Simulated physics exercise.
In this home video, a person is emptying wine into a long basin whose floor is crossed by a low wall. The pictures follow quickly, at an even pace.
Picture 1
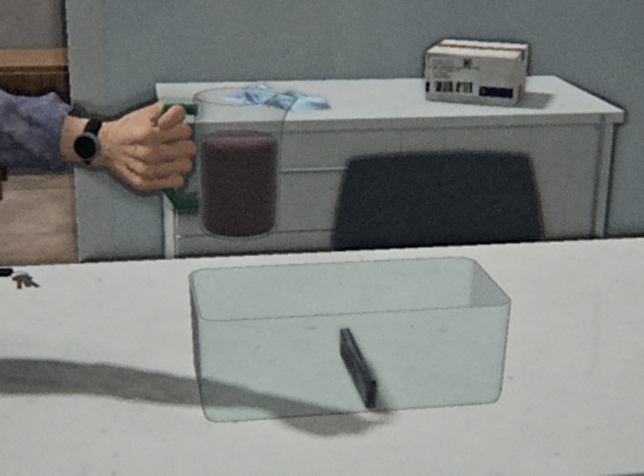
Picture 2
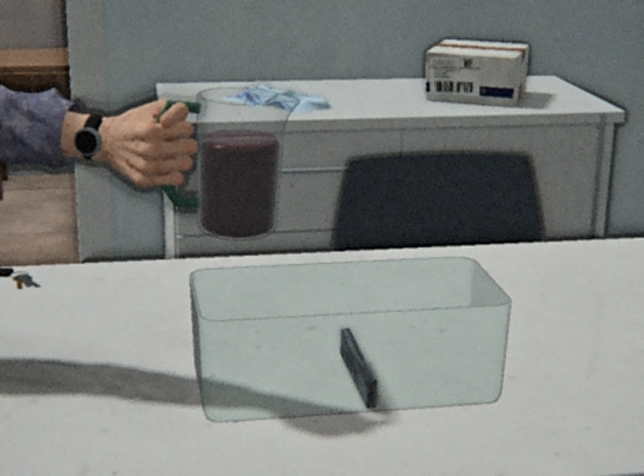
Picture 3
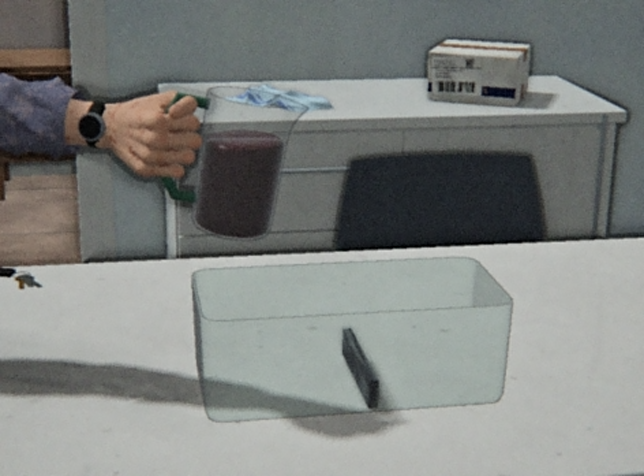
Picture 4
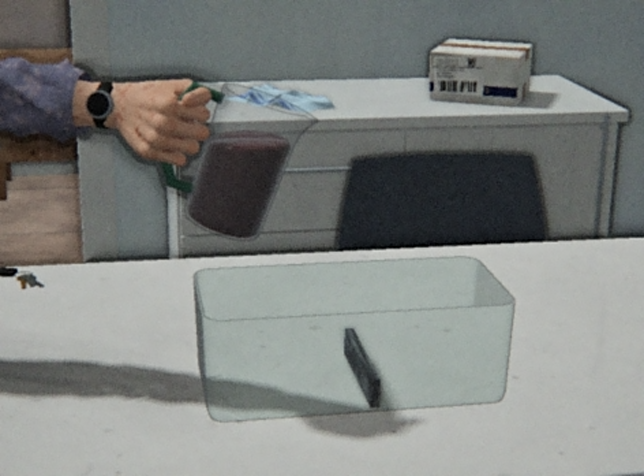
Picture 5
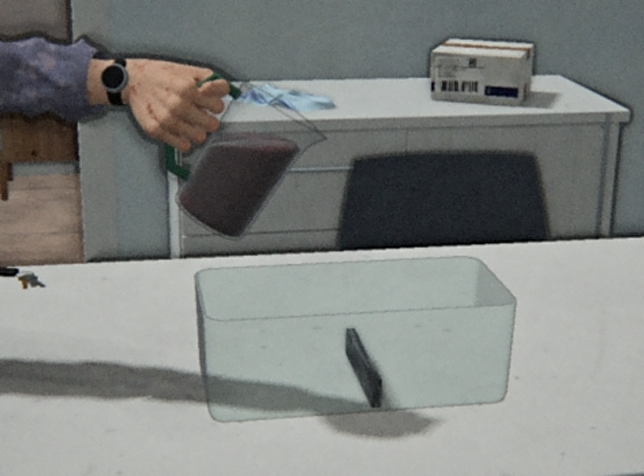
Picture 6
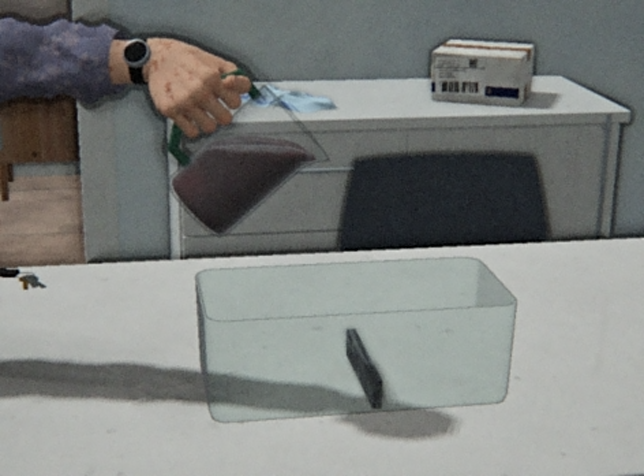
A hand tilts a jug of dark red liquid rightward above a clear long basin.
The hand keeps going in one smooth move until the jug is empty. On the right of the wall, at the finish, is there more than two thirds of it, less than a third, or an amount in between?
There is more than two thirds of it there.
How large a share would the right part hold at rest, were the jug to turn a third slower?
I'd say close to 85 %.
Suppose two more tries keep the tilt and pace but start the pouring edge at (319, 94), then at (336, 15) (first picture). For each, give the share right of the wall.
Estimate: 90 per cent, then 80 per cent.
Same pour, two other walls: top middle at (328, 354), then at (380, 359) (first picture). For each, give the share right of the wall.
Roughly 90 per cent first and roughly 40 per cent second.
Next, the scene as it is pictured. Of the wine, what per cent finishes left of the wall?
10 in a hundred.
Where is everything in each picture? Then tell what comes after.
In the first frame, it leans 0°; its right rim is at (297, 97); the wine meets the walls at (198, 139) and (277, 137); the long basin's rim runs from (194, 296) to (492, 281); the wall's top is at (358, 354).
In the second frame, it leans 2°; its right rim is at (300, 99); the wine meets the walls at (199, 139) and (279, 137).
In the third frame, it leans 9°; its right rim is at (309, 107); the wine meets the walls at (204, 139) and (283, 138).
In the fourth frame, it leans 19°; its right rim is at (319, 119); the wine meets the walls at (205, 147) and (291, 139).
In the fifth frame, it leans 33°; its right rim is at (328, 137); the wine meets the walls at (195, 163) and (300, 142).
In the sixth frame, it leans 48°; its right rim is at (331, 159); the wine meets the walls at (178, 168) and (314, 151).
A moment on, the jug is tipped on its side and 75 per cent is still to pour, 1 is left of the wall and 5 right of it.
Next, the jug is tipped on its side and 34 per cent is still to pour, 3 is left of the wall and 41 right of it.
Then the jug is tipped on its side and 13 per cent is still to pour, 4 is left of the wall and 74 right of it.
Later the jug is tipped on its side and 4 per cent is still to pour, 7 is left of the wall and 86 right of it.
At rest 12 per cent lies left of the wall, 87 right of it and 1 outside.
